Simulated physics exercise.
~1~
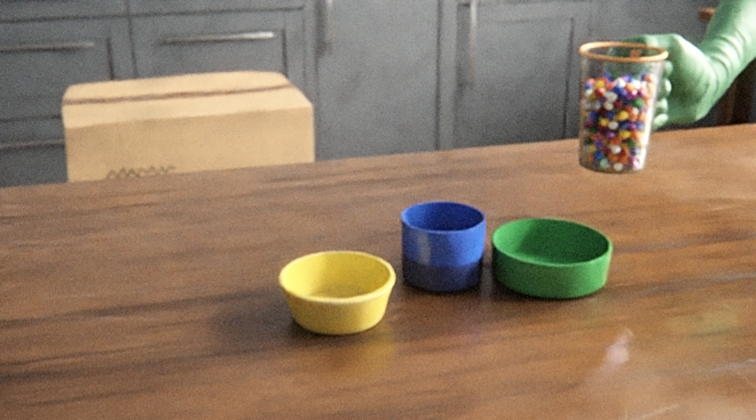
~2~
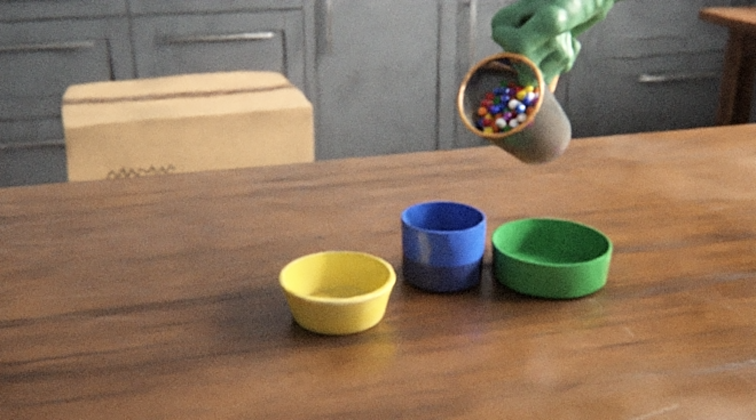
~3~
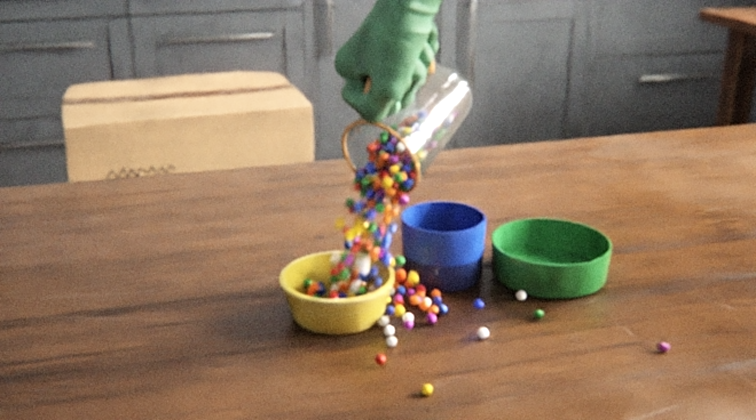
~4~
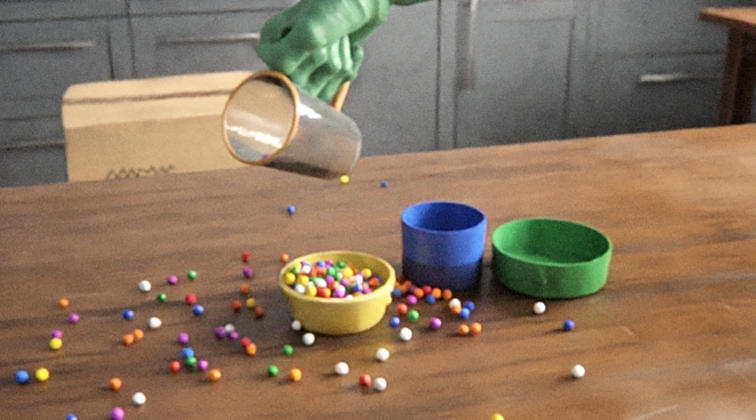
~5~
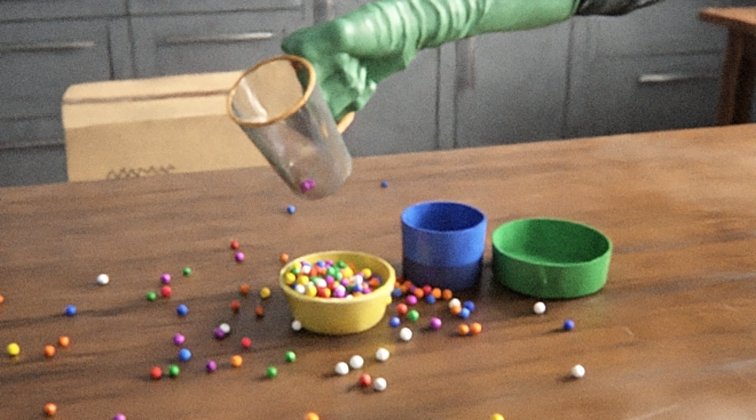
Green-gloved hand tipping colourful beads from a clear cup into a yellow dish, many scattering across the wooden table, cup ending nearly empty.
